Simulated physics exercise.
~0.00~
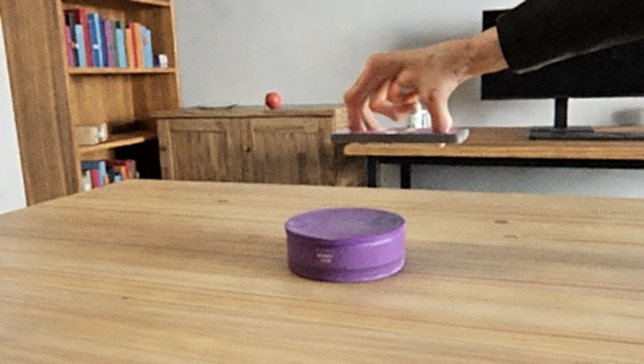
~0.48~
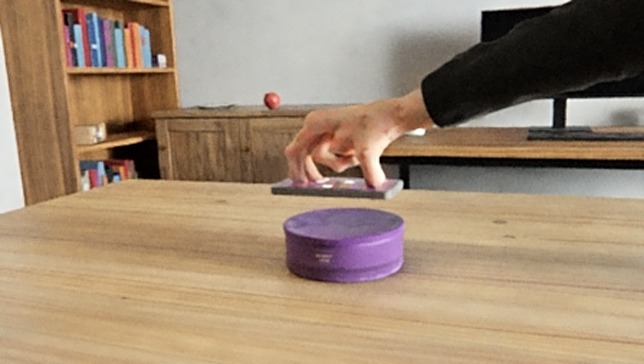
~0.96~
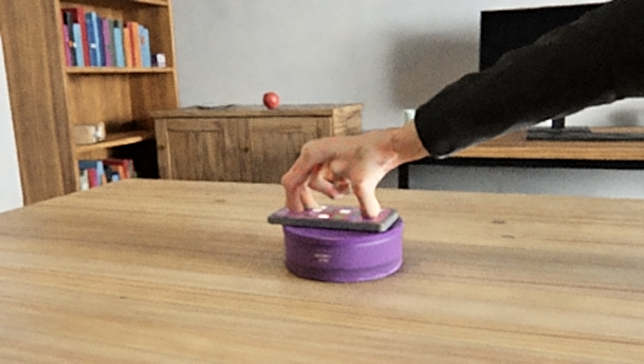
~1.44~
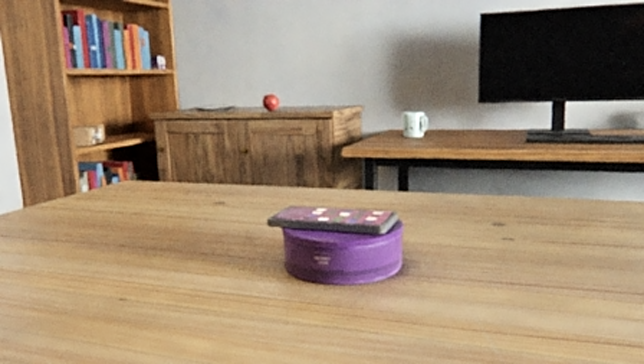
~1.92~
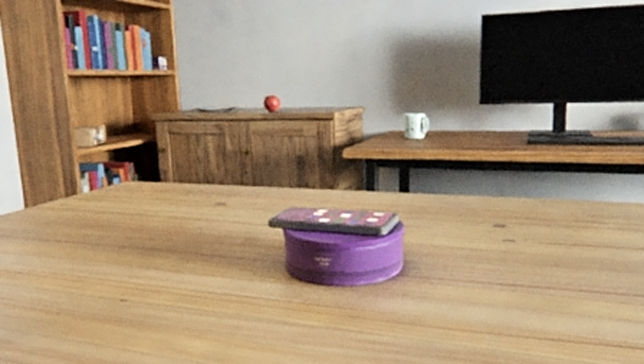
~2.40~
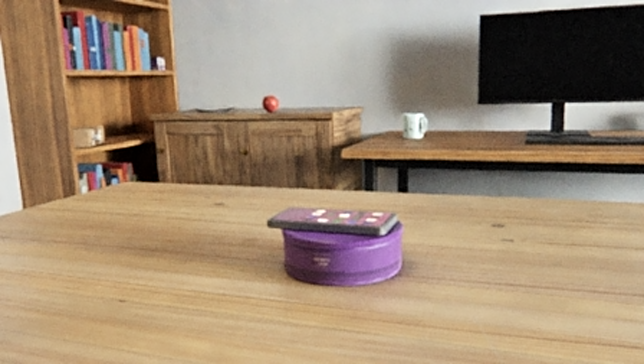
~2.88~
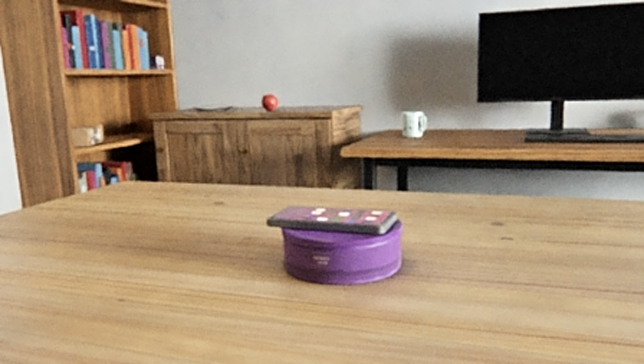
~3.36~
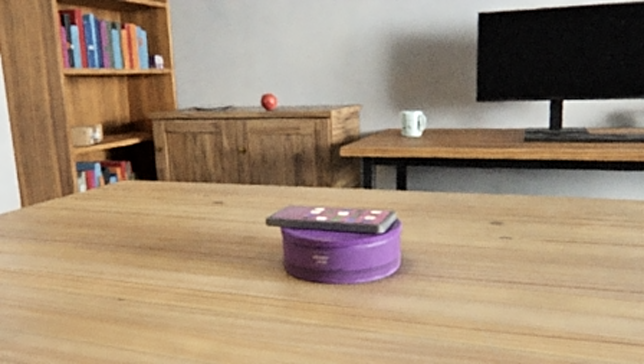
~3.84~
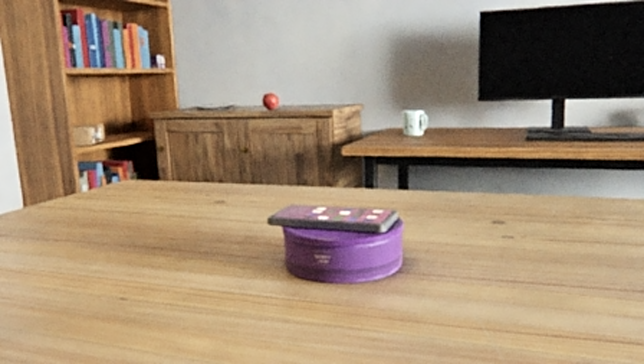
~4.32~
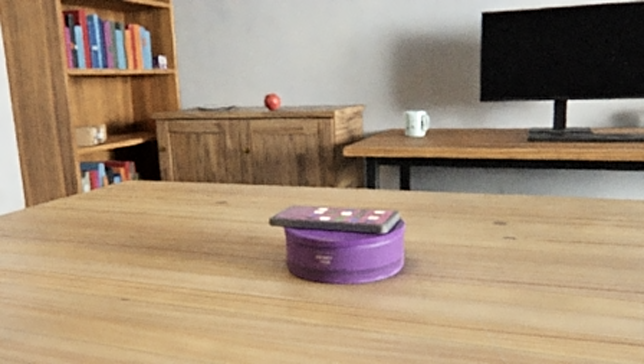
A round purple tub sits in the middle of a light wooden table, seen from slightly above by a gently swaying camera. Behind it stand a bookshelf on the left, a wooden cabinet with a red apple on top, and a desk with a black monitor and, once the arm is gone, a visible white mug. A hand in a black sleeve reaches in from the right, carrying a flat grey phone left and down over the tub. It lowers the phone onto the lid, lets go and withdraws. The phone stays balanced on top, jutting slightly past the left edge.
